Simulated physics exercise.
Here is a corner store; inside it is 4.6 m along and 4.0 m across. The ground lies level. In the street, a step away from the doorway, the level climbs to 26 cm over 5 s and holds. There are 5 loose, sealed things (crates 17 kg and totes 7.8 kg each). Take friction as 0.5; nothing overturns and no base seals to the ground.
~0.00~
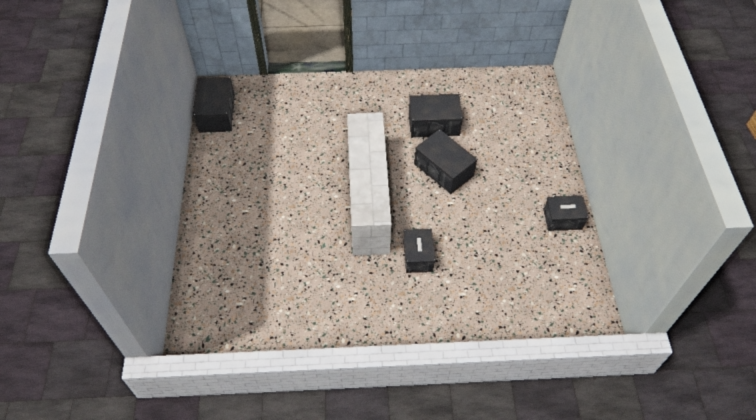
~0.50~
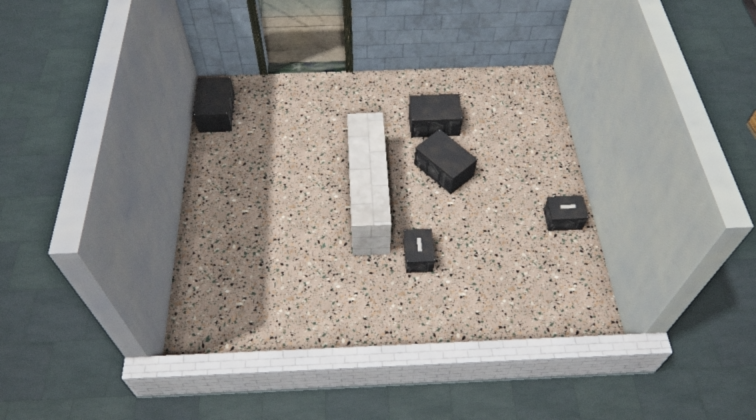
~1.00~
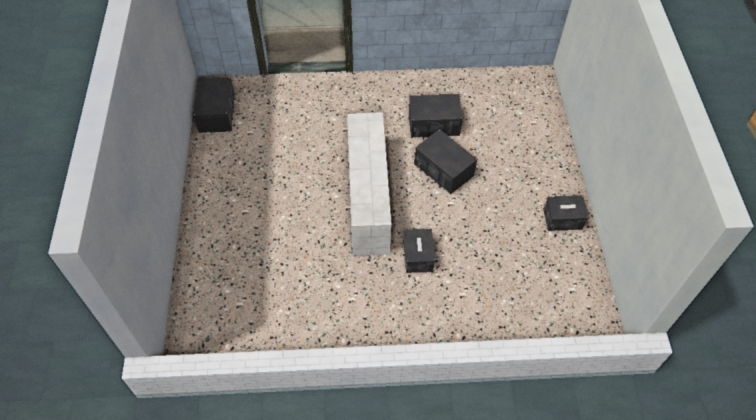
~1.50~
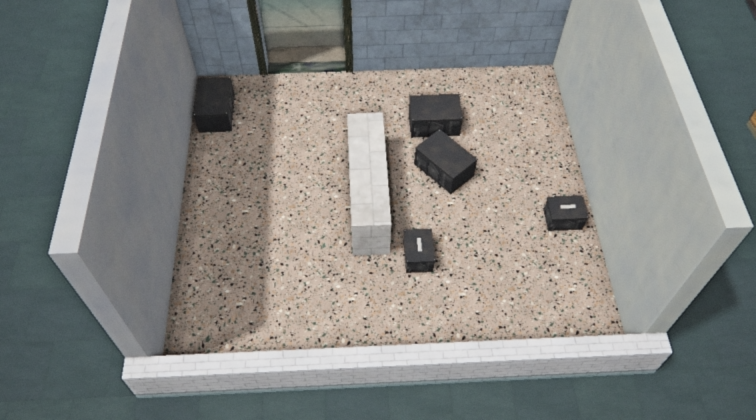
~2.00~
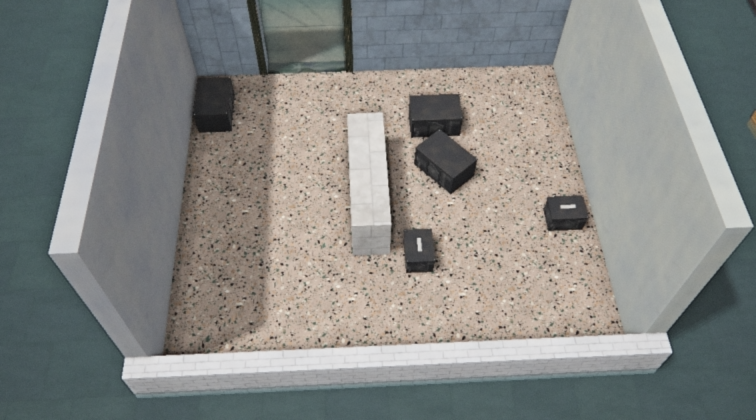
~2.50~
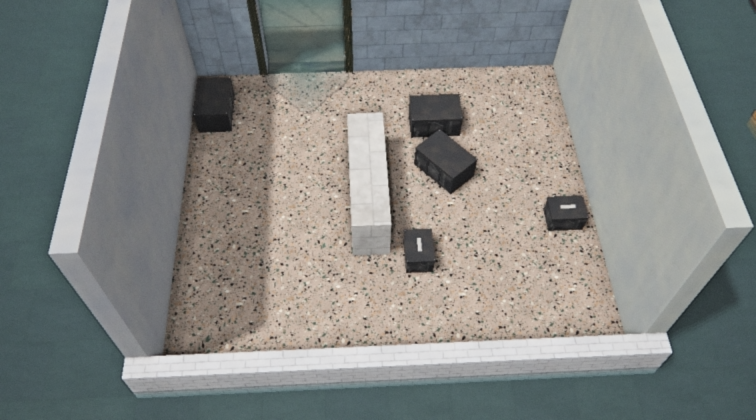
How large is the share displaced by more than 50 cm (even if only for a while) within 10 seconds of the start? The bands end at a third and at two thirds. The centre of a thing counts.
Share: Not even a third.
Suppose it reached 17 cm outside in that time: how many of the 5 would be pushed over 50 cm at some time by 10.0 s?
In that case 0 of them.
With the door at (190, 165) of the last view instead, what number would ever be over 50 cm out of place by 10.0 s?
Then 0.
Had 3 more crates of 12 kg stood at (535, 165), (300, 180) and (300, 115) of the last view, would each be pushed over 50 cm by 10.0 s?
In that order: Less, past it, more.
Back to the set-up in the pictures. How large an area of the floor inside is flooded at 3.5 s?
Some 3.0 m2.
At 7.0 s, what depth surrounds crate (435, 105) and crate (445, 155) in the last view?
About 4 and 3 cm.
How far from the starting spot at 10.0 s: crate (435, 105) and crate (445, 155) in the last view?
In turn: 10 cm, 0 cm.
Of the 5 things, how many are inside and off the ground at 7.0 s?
I count 0.
After 3.5 s 0 of 5 are over 50 cm from their spots; 0 afloat.
After 4.5 s 0 of 5 are over 50 cm from their spots; 0 afloat.
After 7.0 s 0 of 5 are over 50 cm from their spots; 0 afloat.
After 10.0 s 0 of 5 are over 50 cm from their spots, and 0 have been at some point; 1 afloat.
